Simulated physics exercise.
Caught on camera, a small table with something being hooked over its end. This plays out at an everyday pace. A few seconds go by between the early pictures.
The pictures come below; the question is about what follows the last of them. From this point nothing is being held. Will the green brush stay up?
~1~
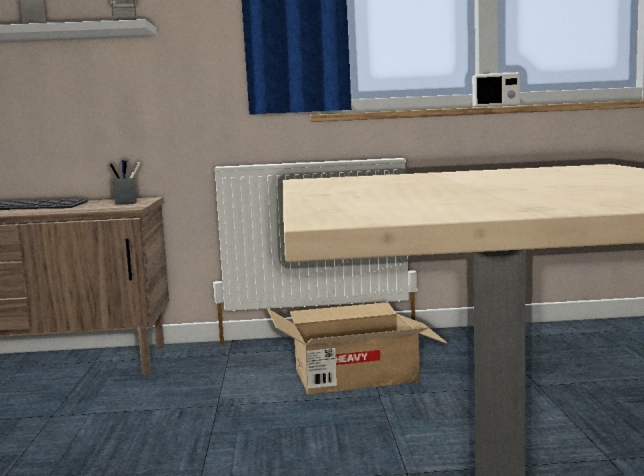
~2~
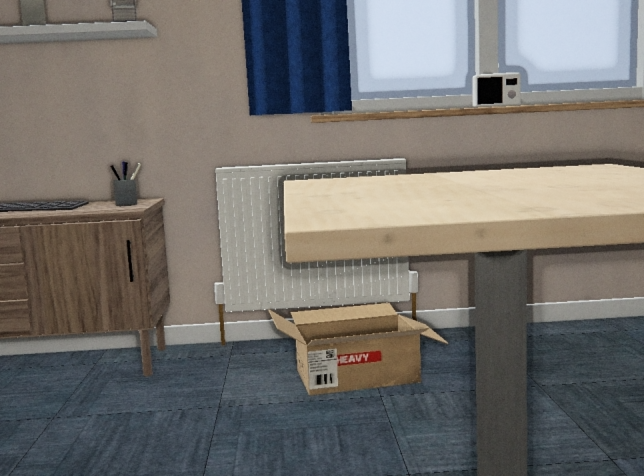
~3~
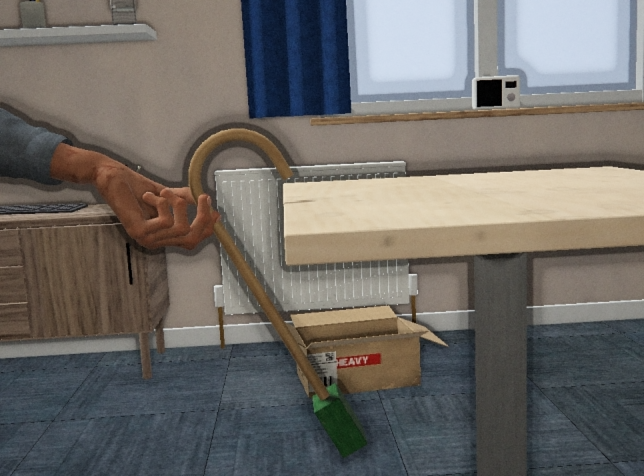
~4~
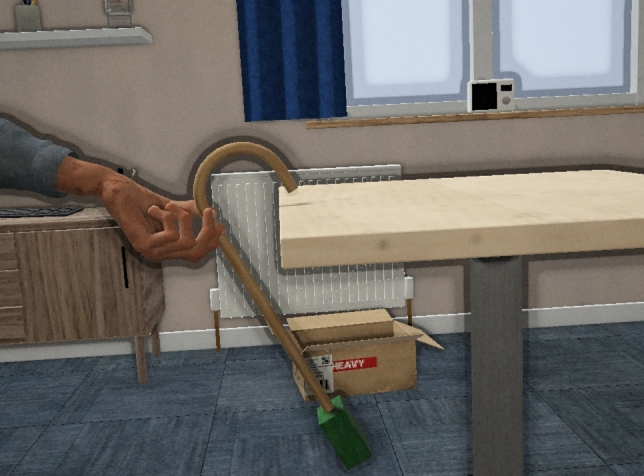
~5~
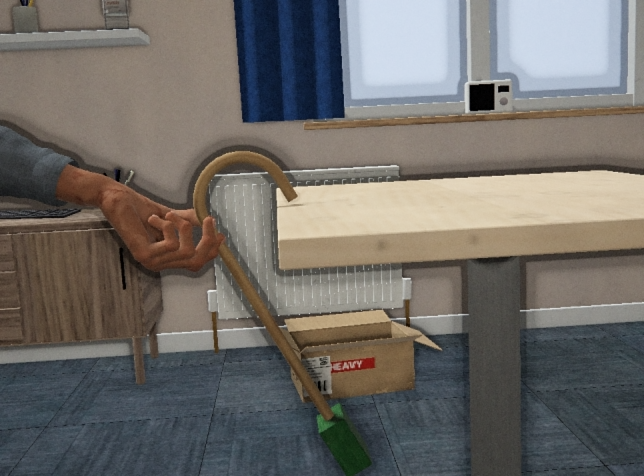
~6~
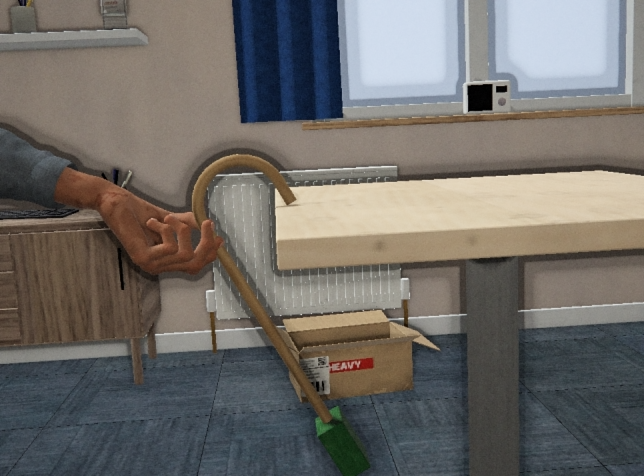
My guess is it will stay attached.
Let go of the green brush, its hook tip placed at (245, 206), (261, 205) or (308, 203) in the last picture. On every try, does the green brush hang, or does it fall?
In order: Tumbles; tumbles; stays put.
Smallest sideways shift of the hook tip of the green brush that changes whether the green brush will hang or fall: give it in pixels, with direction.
About 16 pixels to the left.
Then, 0.32 s after the last picture, green brush at rest near (301, 311).
At rest, the green brush stays hooked on the edge, near (303, 310).
